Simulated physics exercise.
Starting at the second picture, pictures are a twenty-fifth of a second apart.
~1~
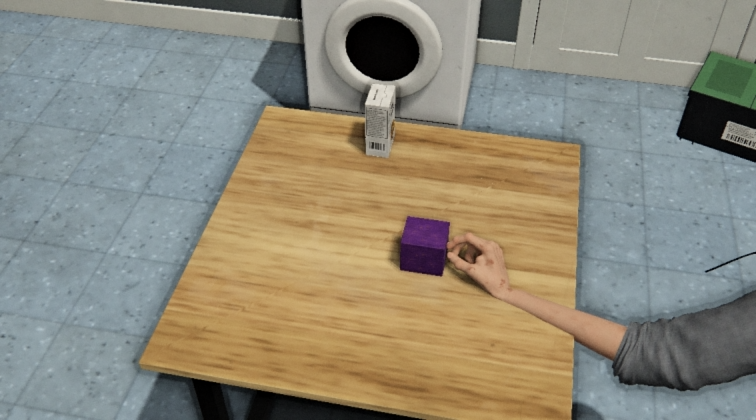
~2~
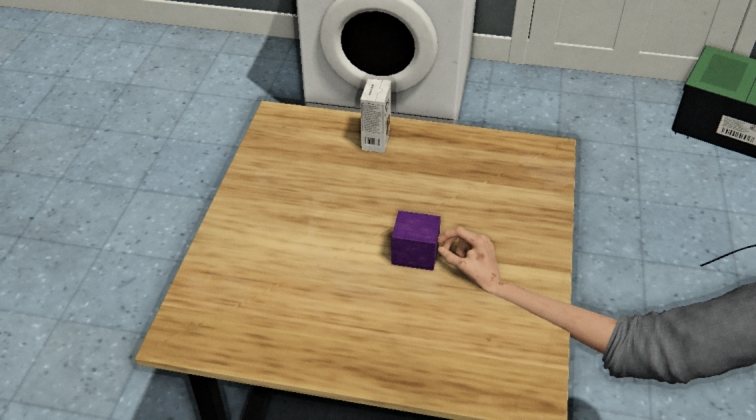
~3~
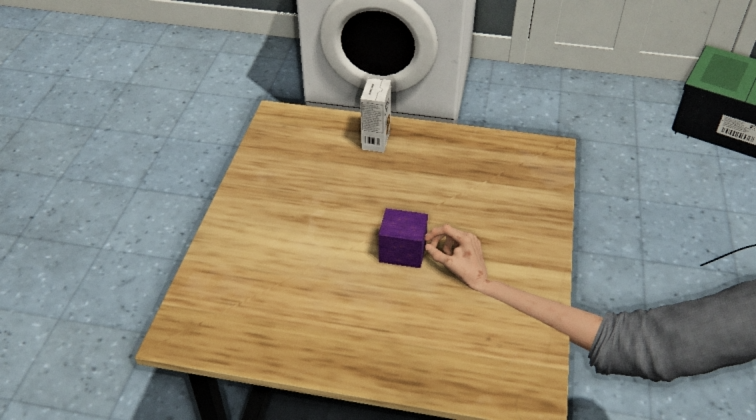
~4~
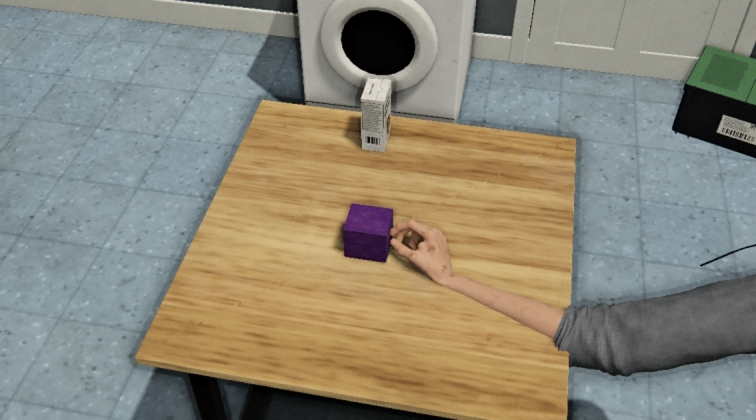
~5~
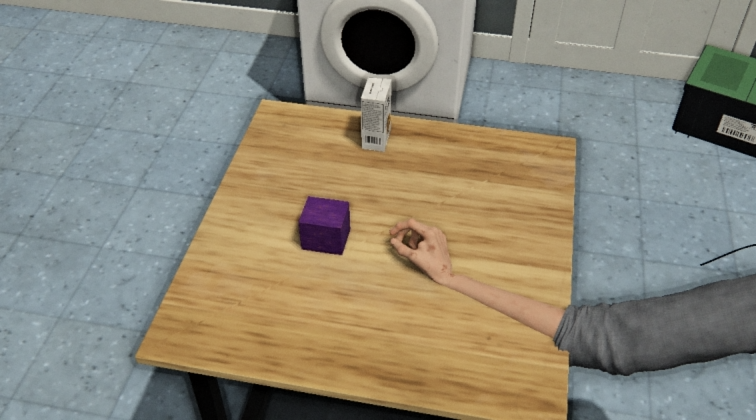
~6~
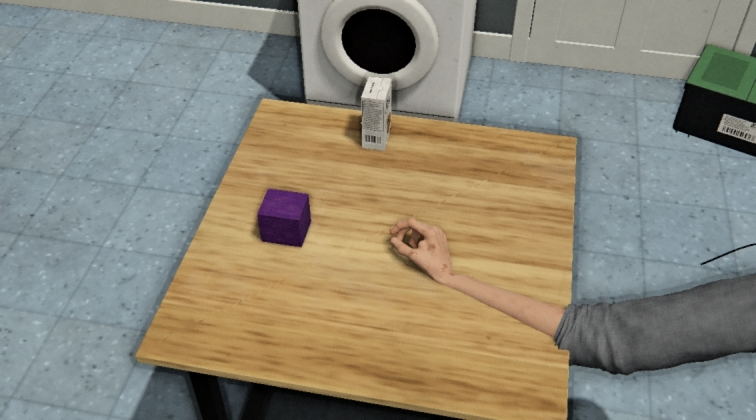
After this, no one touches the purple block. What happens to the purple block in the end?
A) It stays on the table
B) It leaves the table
B, it leaves the table.
Then, 0.20 s later than the last frame, purple block now off the table.
Then, 0.40 s later than the last frame, things are still on the move.
Then, 0.60 s later than the last frame, as before.
When it is over, off the table, purple block.
